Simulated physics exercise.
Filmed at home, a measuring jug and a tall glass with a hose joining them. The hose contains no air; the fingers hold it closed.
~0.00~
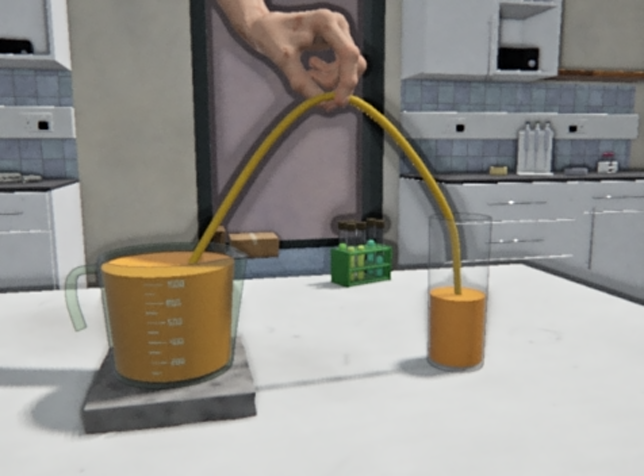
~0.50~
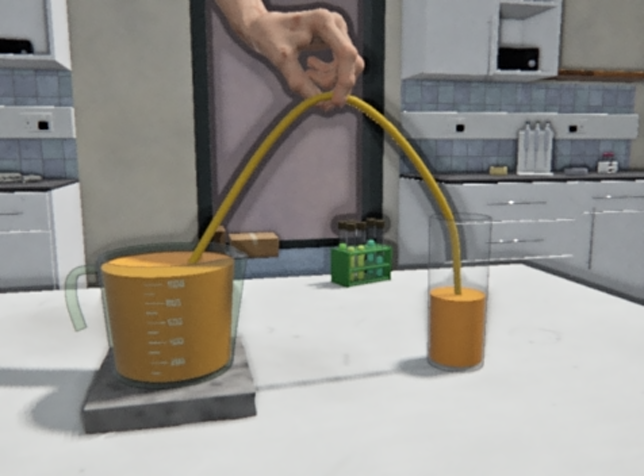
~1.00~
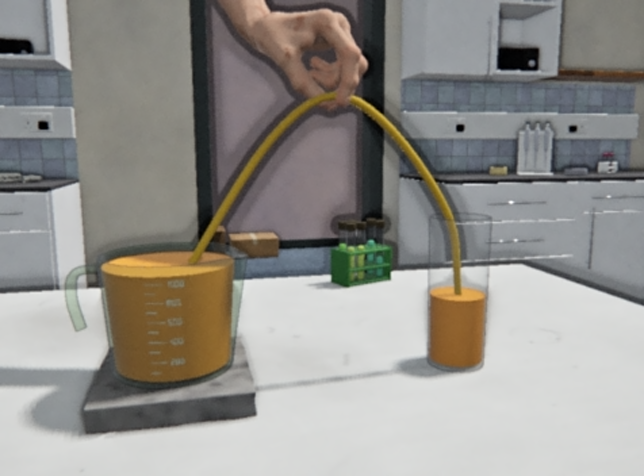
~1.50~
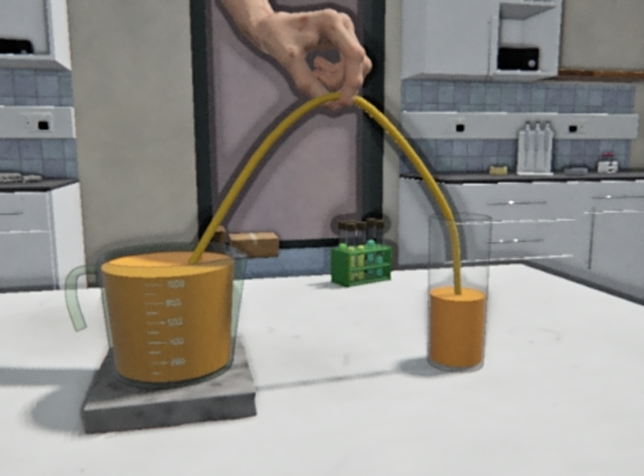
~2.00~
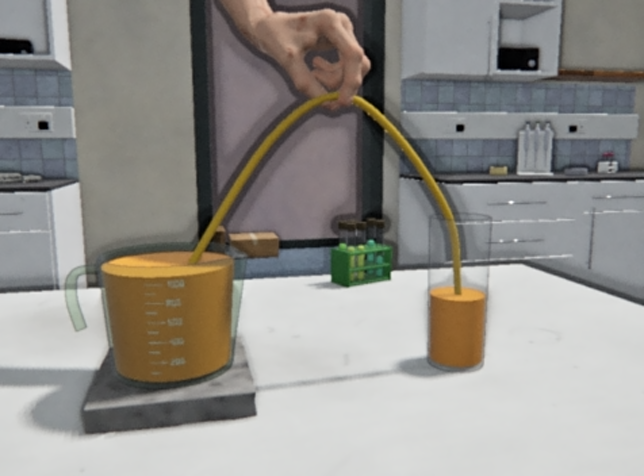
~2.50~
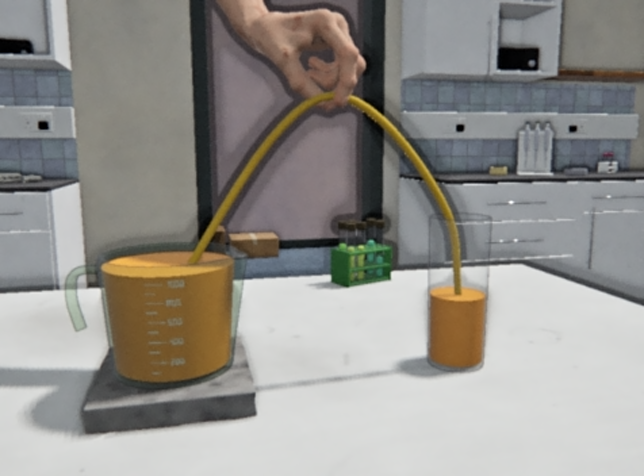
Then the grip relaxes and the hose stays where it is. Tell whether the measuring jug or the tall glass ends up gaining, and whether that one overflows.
Orange juice goes - rightward, receiving - holds it all.
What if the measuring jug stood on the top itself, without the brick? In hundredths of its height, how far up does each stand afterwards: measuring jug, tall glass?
First 85 per cent, then 55 per cent.
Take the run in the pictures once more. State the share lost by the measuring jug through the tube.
My estimate is around 10 percent.
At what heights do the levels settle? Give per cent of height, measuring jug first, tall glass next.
Final levels, respectively: 80 per cent and 70 per cent.
Around 8.0 s, the measuring jug is nearly full; the tall glass is about half full.
Around 20.0 s, the measuring jug is about three quarters full; the tall glass is about two thirds full.
Around 45.0 s, the measuring jug is about three quarters full; the tall glass is about two thirds full; the two surfaces are level.
